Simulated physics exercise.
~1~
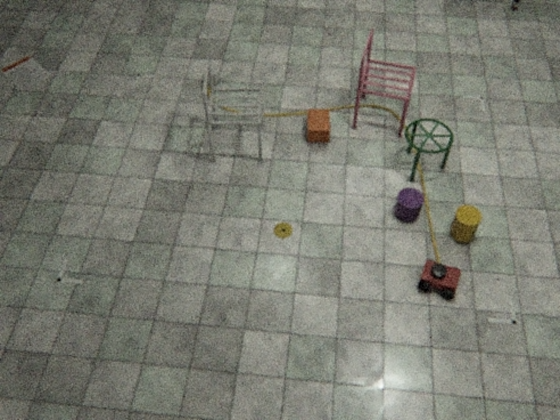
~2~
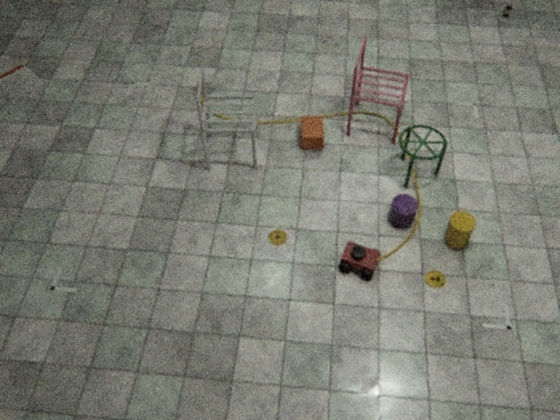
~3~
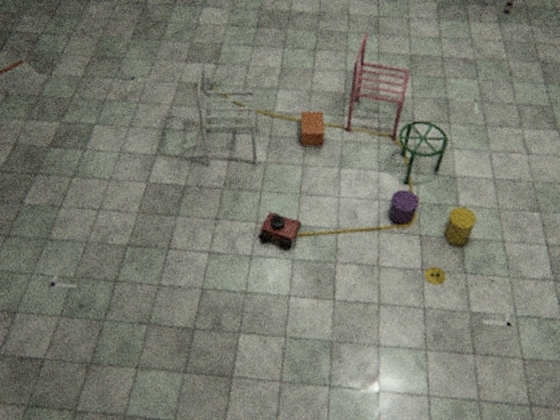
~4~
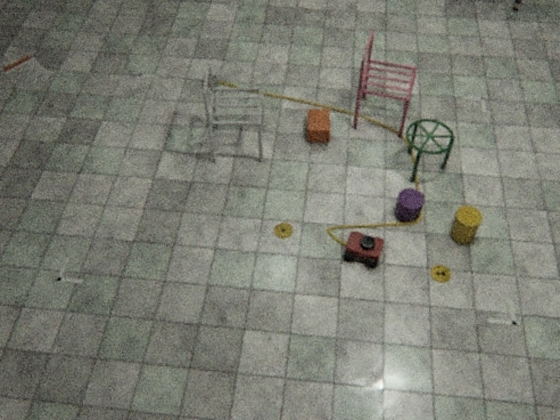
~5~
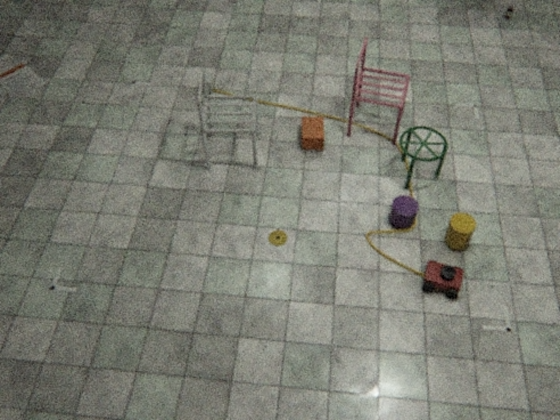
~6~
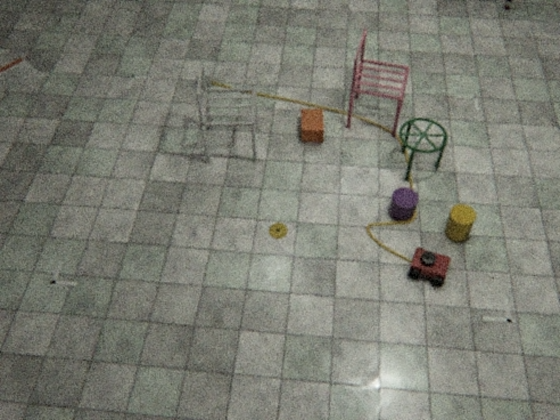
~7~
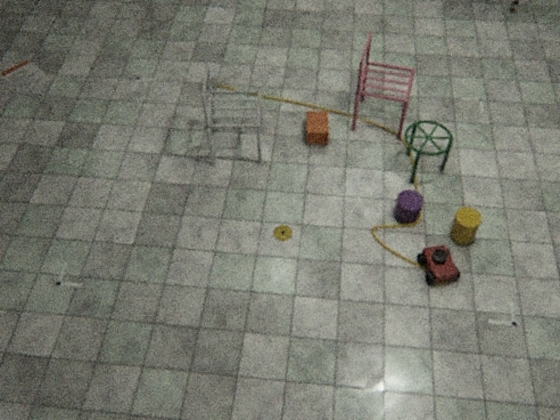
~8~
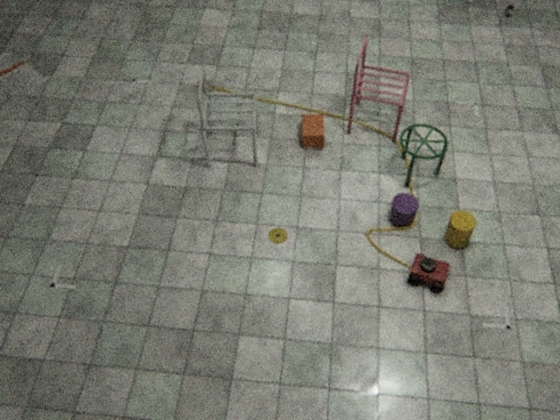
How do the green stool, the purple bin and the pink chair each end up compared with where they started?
The green stool hardly stirs from its starting place, while the purple bin and the pink chair both stay put.
We see a small red cart trailing a yellow lead past chairs, a green stool, bins and an orange crate on a tiled floor. It travels left to a yellow mark, then returns right and ends below the yellow bin, the lead bent loosely behind it and the furniture standing.
